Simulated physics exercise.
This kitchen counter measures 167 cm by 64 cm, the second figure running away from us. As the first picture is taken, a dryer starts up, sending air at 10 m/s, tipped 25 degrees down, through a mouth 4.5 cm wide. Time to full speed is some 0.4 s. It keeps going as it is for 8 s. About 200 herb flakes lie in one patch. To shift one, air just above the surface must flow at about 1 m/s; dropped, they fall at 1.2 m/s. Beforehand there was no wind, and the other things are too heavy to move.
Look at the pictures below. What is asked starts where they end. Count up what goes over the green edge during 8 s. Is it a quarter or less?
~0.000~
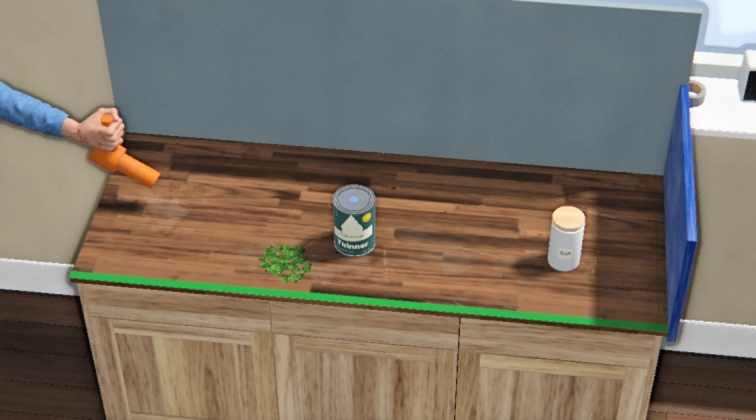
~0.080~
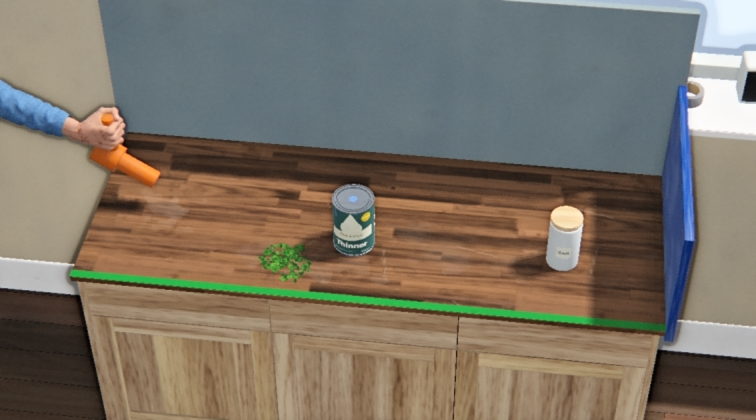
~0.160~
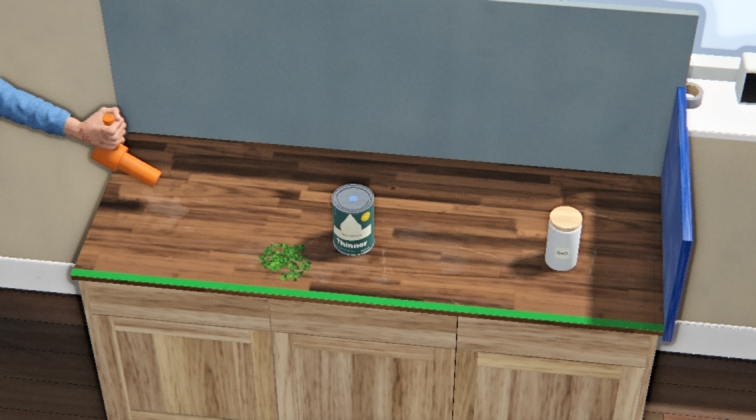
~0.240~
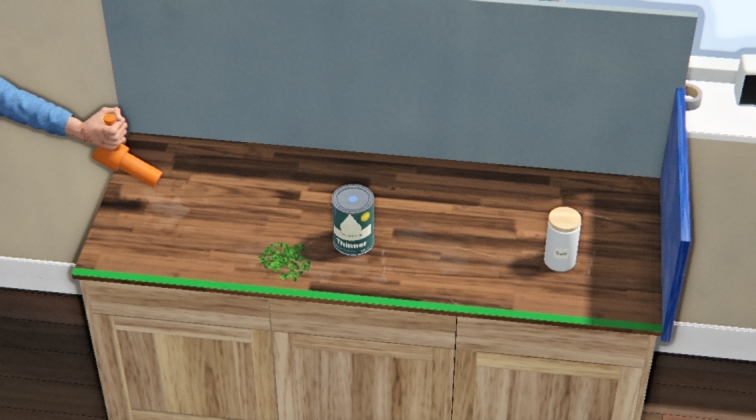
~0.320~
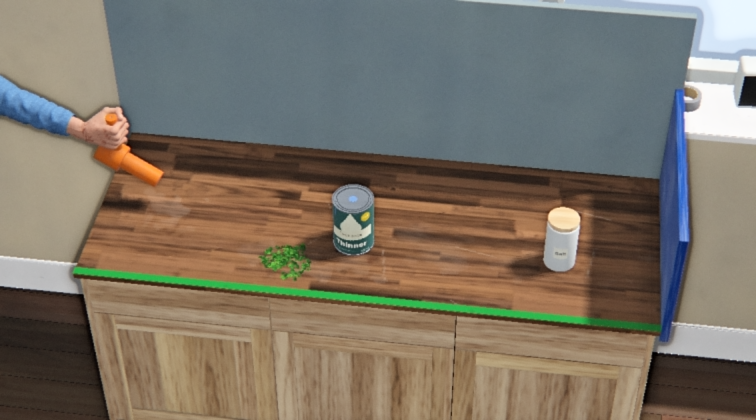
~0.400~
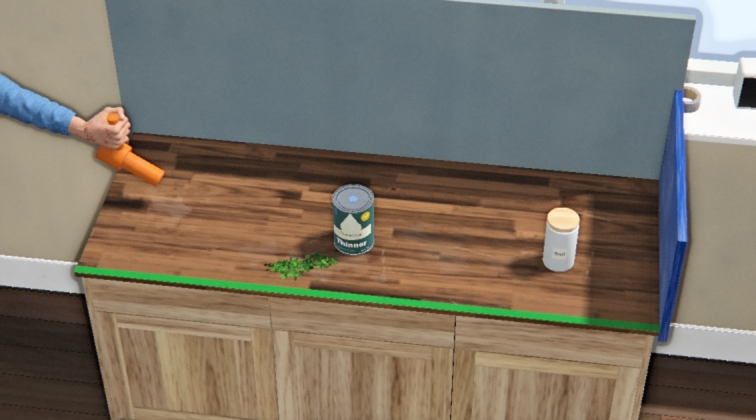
No, it is above a quarter.
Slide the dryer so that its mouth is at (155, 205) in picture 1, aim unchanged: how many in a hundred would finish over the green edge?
Then about 80 %.
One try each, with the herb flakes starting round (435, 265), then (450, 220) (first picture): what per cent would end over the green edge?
About 4 and 0 in a hundred, in that order.
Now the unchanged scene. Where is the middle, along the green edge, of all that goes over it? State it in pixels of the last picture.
The middle of the crossings lies near (375, 303) in the last picture.
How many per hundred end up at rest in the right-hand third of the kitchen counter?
Near 0 per cent at the end.
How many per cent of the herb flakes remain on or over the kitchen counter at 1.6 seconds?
Roughly 0 %.
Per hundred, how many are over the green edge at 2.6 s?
Roughly 100 per cent.
After 1.6 s the count stands so, 100 % are over the green edge.
After 2.6 s the count stands so, 100 % are over the green edge.
After 4.4 s the count stands so, 100 % are over the green edge.
After 8.0 s, at the end, 100 % are over the green edge.
